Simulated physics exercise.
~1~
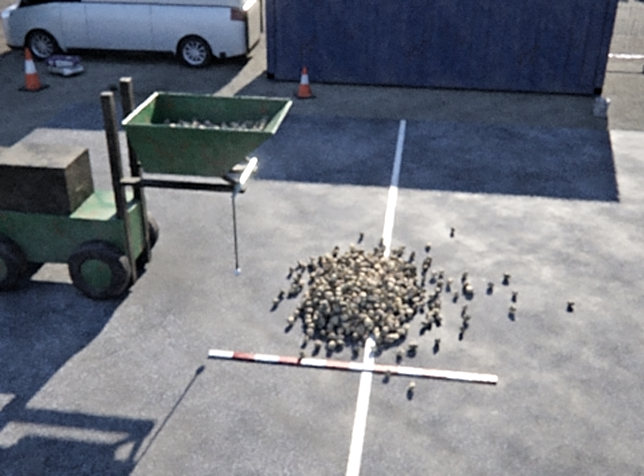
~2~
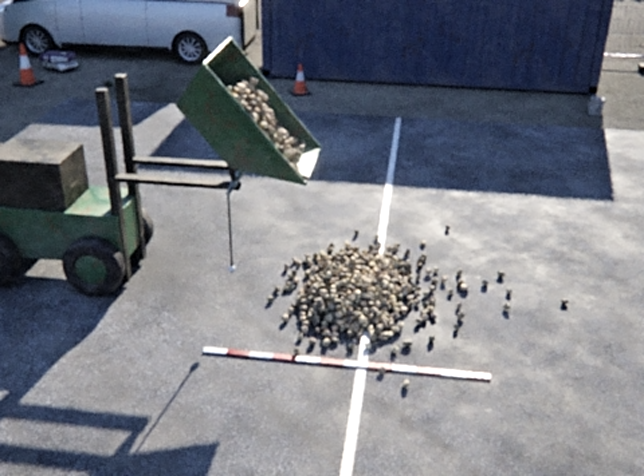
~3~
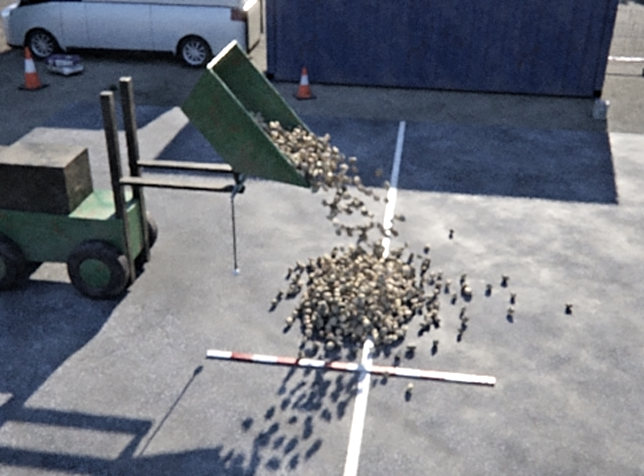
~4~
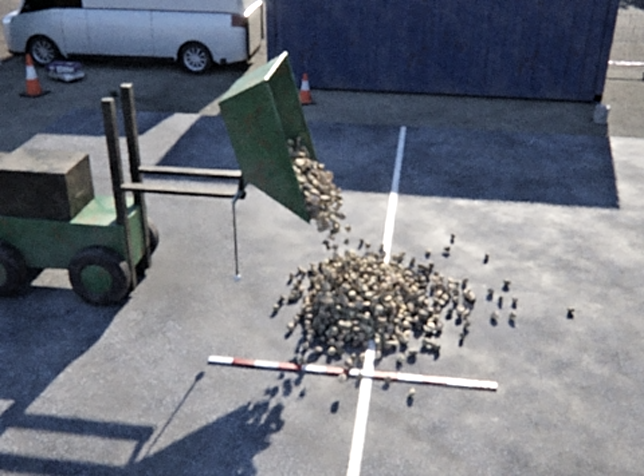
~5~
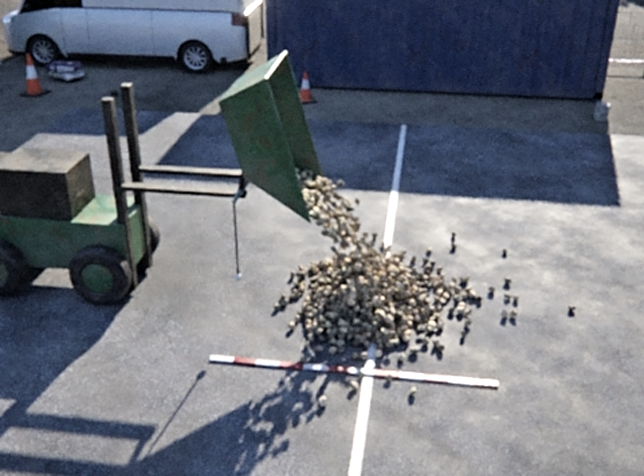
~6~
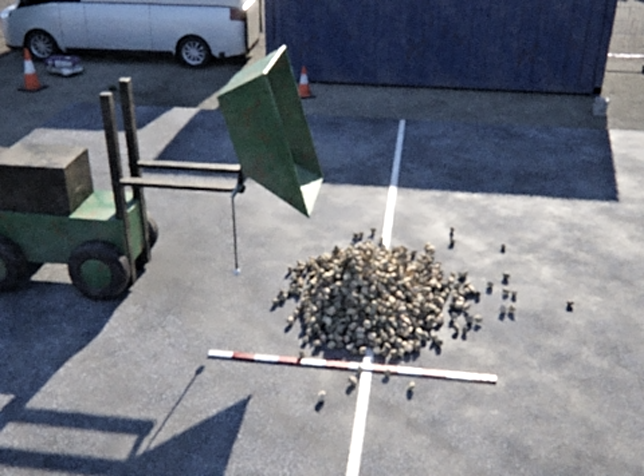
A green fork truck at the left holds up a green skip of pale stones in a sunlit paved yard, seen from above by a slightly swaying camera. A heap of similar stones lies across a white line, behind a red and white staff, with a white vehicle, orange cones and a dark blue container beyond. The skip tips to the right, and stones begin spilling from its lower edge onto the heap. It then tips more steeply, and the remaining stones pour out. Finally the skip hangs empty and steeply tilted above a broader heap, with a few stones scattered around it.
